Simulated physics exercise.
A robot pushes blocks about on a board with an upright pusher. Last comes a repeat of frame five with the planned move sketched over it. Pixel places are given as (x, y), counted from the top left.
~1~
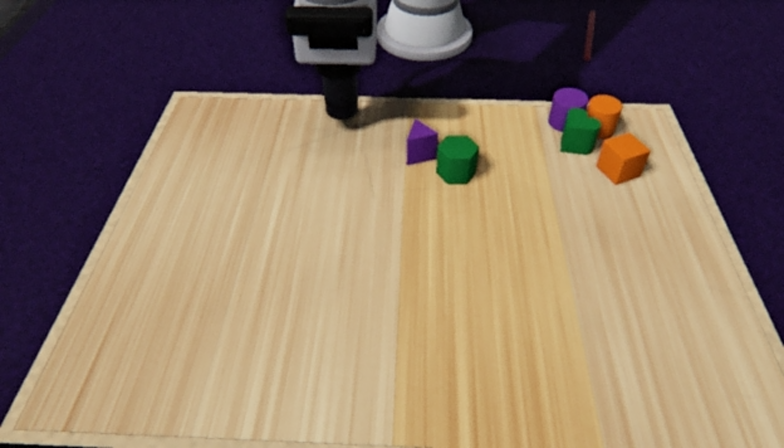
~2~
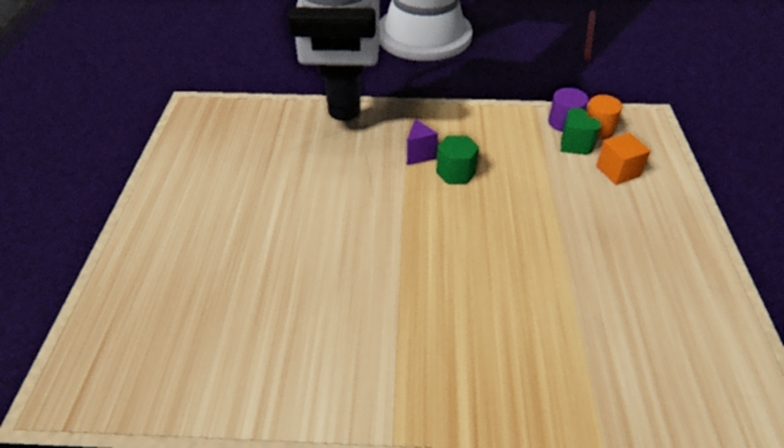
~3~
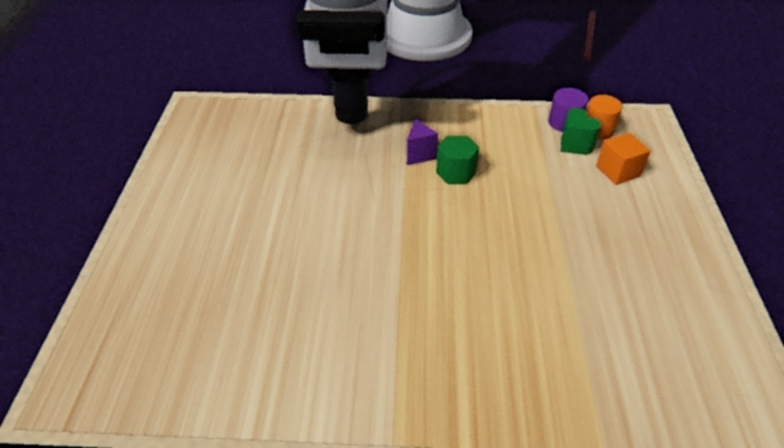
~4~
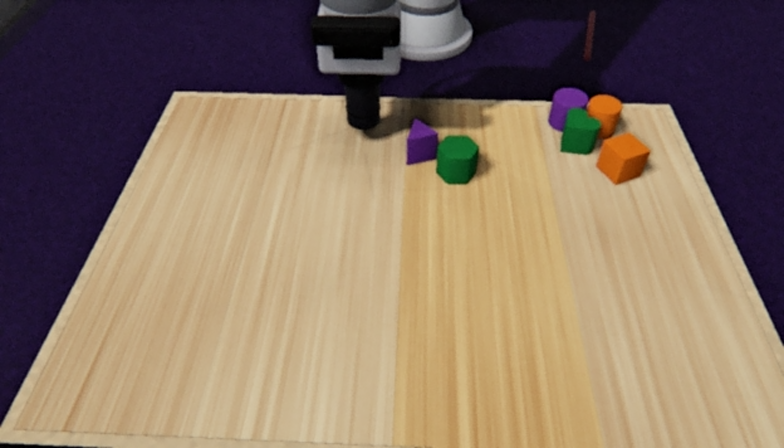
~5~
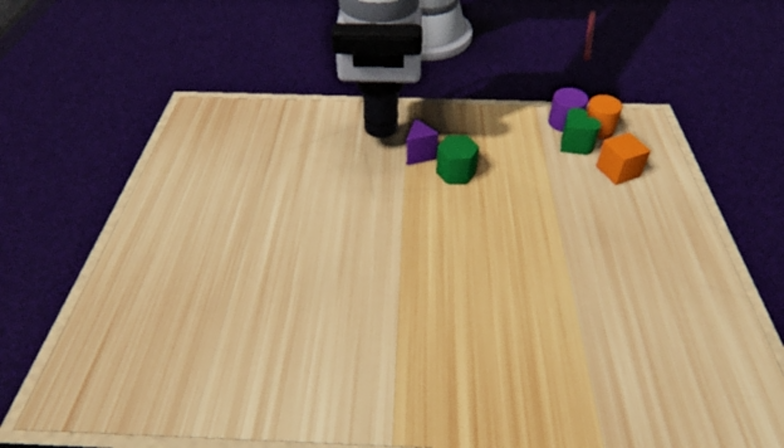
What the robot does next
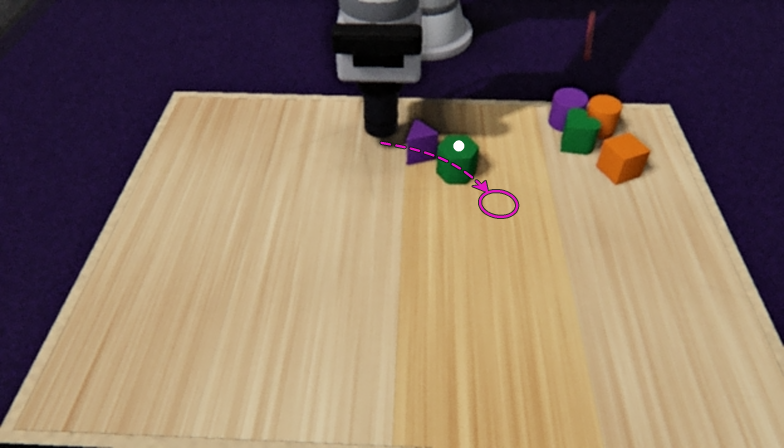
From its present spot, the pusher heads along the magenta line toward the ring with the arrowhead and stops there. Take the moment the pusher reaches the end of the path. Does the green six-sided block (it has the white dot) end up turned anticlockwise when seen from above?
Yes, I think so.
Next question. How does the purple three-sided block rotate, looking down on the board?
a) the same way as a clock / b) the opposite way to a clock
My pick is a.
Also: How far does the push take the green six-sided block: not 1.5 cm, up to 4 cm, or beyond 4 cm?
Above 4 cm.
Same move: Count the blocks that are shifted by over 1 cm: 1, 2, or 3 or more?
Looking at the path, I think two of the blocks end up more than 1 cm away.
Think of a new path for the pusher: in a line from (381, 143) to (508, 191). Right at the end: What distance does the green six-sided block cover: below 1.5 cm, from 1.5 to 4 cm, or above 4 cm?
Net shift: Above 4 cm.
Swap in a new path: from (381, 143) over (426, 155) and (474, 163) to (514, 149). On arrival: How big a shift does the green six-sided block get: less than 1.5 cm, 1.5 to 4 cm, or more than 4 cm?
It's set to move over 4 cm.
The drawn path runs from (381, 143) through (427, 153) and (467, 173) to (499, 204); the dot is on the green six-sided block.
The first path, step by step. One third of the way, pusher at (429, 139); purple three-sided block at (446, 143), turned 60° clockwise; green six-sided block at (475, 155), turned 25° anticlockwise.
Two thirds of the way, pusher at (470, 160); purple three-sided block at (457, 167), turned 75° clockwise; green six-sided block at (494, 170), turned 65° anticlockwise.
At the end, pusher at (501, 189); purple three-sided block at (465, 173), turned 135° clockwise; green six-sided block at (531, 201), turned 75° anticlockwise.
